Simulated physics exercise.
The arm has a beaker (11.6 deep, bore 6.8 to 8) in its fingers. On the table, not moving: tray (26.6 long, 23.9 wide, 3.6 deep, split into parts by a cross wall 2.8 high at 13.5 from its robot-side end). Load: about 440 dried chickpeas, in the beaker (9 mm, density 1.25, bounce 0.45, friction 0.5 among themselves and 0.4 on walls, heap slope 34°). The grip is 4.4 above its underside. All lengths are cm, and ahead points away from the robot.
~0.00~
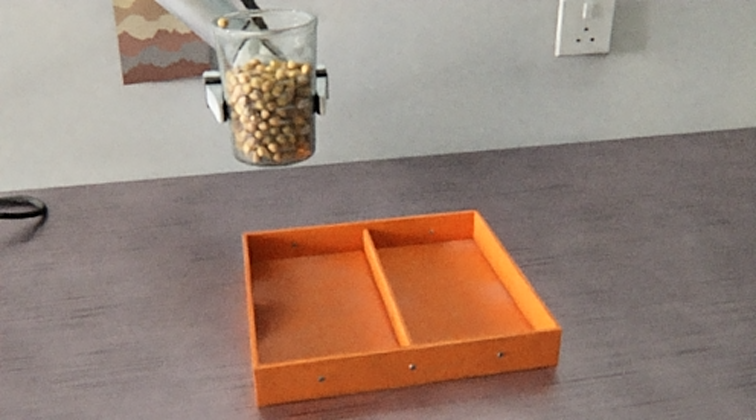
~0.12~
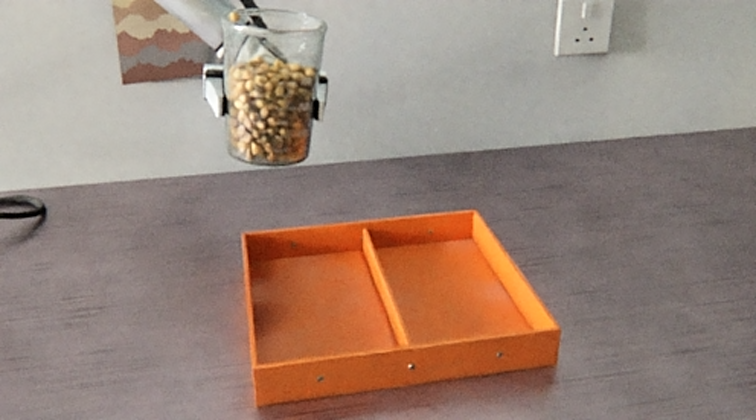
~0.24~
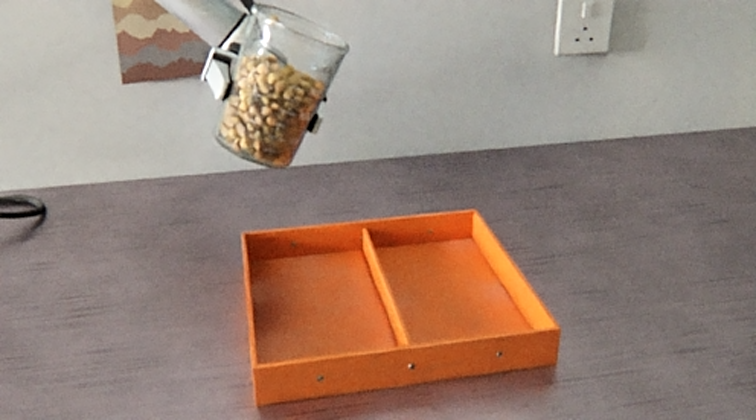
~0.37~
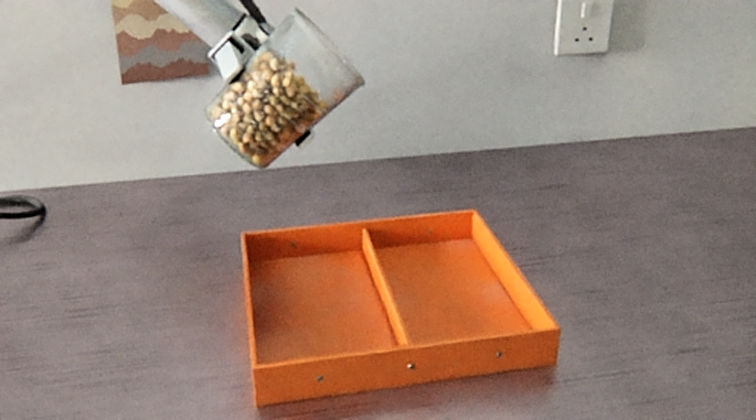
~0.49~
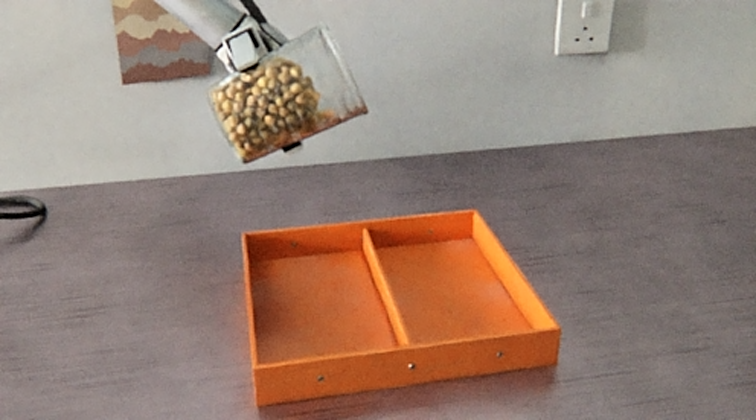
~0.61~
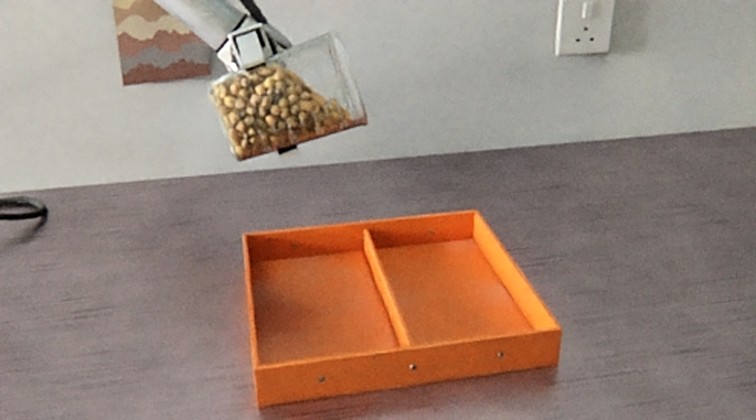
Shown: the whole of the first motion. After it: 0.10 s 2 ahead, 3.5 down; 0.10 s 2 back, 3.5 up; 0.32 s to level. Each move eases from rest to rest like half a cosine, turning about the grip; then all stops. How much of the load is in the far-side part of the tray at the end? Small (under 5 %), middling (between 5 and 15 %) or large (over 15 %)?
In the far-side part of the tray the share is small, under 5 %.
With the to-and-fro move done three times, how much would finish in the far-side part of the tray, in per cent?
It would be near 10 per cent.
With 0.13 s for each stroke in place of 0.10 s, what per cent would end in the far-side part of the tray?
Then about 0 per cent.
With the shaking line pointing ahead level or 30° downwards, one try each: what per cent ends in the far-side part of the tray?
About 30 and 10 per cent.
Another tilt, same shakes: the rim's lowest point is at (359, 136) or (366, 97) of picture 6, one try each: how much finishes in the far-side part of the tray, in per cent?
About 15 and 0 per cent.
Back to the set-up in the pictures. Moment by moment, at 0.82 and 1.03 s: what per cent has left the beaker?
About 0, 5.
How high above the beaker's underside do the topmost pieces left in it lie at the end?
Roughly 9.0 cm.
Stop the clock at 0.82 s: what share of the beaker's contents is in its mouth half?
Some 35 per cent.
After 0.82 s, tilted 74° forward, highest piece 25 above the table; 441 in the beaker, 2 in flight or on a rim.
After 1.03 s, tilted 18° forward, highest piece 28 above the table; 428 in the beaker, 8 in the far-side part, 1 in the robot-side part, 6 in flight or on a rim.
After 1.33 s, level, highest piece 27 above the table; 428 in the beaker, 13 in the far-side part, 2 in the robot-side part.
After 2.38 s, level, highest piece 27 above the table; 428 in the beaker, 13 in the far-side part, 2 in the robot-side part.
In the end, 428 in the beaker, 13 in the far-side part, 2 in the robot-side part. That is 3 % in the far-side part of the tray.
